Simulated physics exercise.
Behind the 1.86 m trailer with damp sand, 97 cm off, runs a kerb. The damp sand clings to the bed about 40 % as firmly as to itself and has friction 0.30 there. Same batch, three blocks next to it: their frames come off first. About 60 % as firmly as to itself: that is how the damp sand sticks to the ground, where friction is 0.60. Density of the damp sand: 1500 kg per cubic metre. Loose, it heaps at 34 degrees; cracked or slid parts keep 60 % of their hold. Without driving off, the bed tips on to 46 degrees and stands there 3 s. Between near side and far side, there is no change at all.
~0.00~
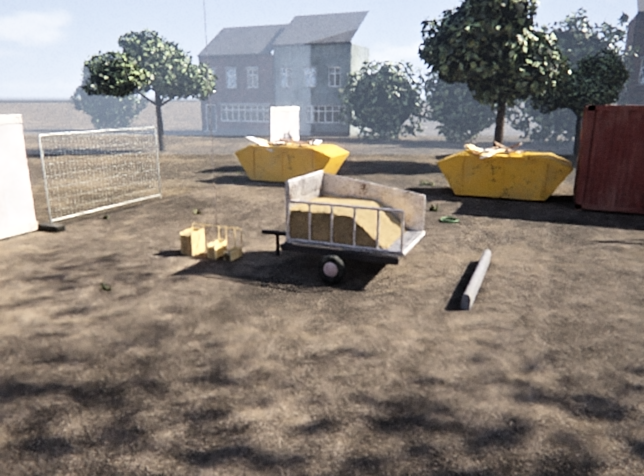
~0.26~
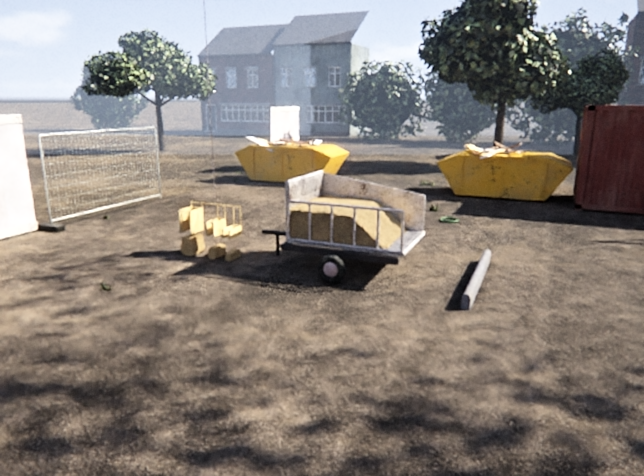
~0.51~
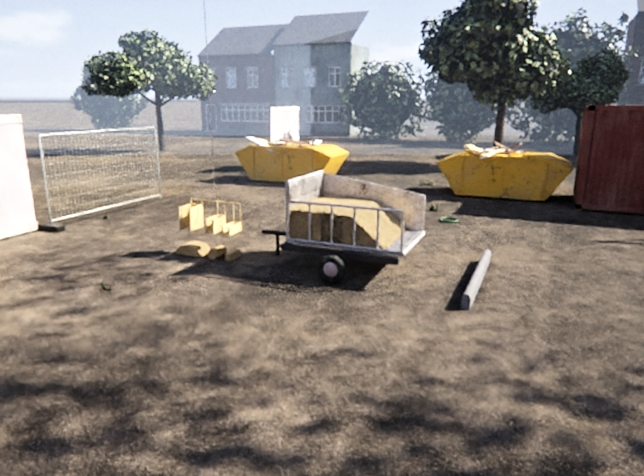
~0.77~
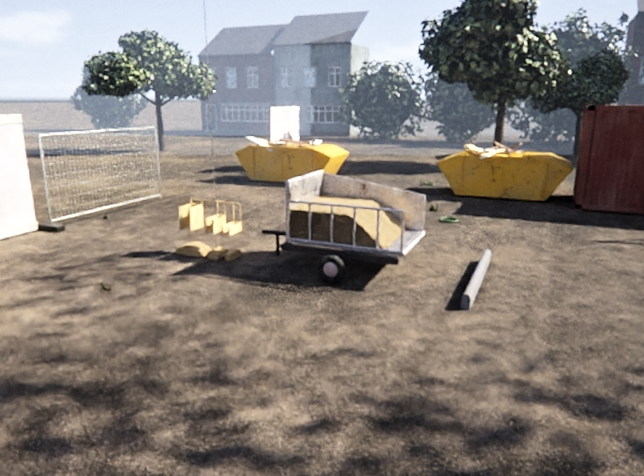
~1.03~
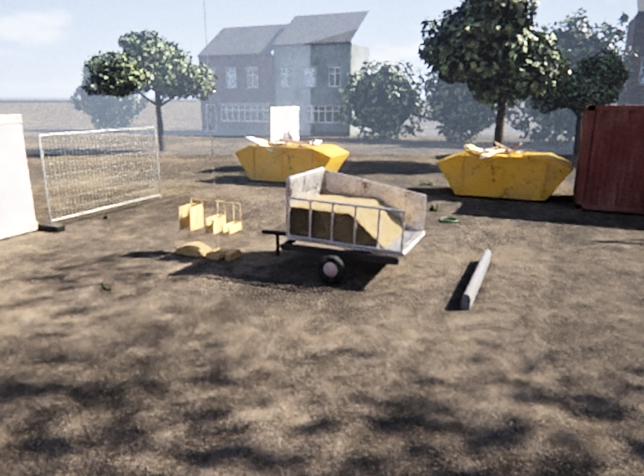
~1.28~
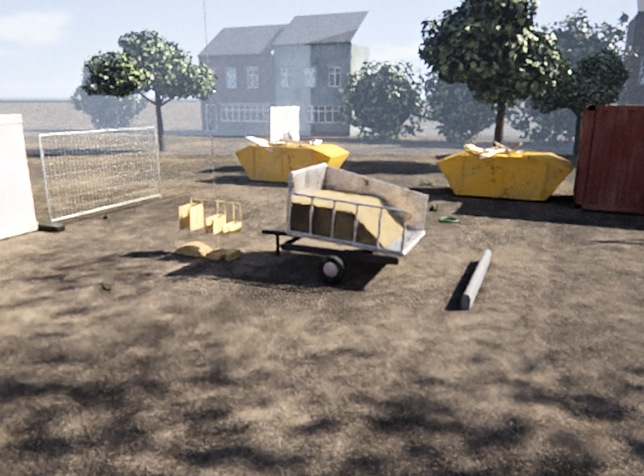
Yellow moulds lift off sand blocks, which slump, then the trailer bed's left end rises slightly.
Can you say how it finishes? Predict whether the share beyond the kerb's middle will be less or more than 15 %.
My prediction is less.
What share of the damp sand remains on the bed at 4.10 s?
That comes to about 40 per cent.
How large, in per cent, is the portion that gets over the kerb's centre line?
Roughly 3 percent.
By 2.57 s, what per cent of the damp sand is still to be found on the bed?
Near 100 % then.
By 2.57 s, the tilt is 16 degrees, all is on the bed and 0 % past the kerb's middle.
By 4.10 s, the tilt is 31 degrees, 42 % is on the bed and 0 % past the kerb's middle.
By 5.62 s, the tilt is 45 degrees, none is on the bed and 3 % past the kerb's middle.
By 7.14 s, the tilt is 46 degrees, none is on the bed and 3 % past the kerb's middle.
By 8.84 s, at the end, the tilt is 46 degrees, none is on the bed and 3 % past the kerb's middle.
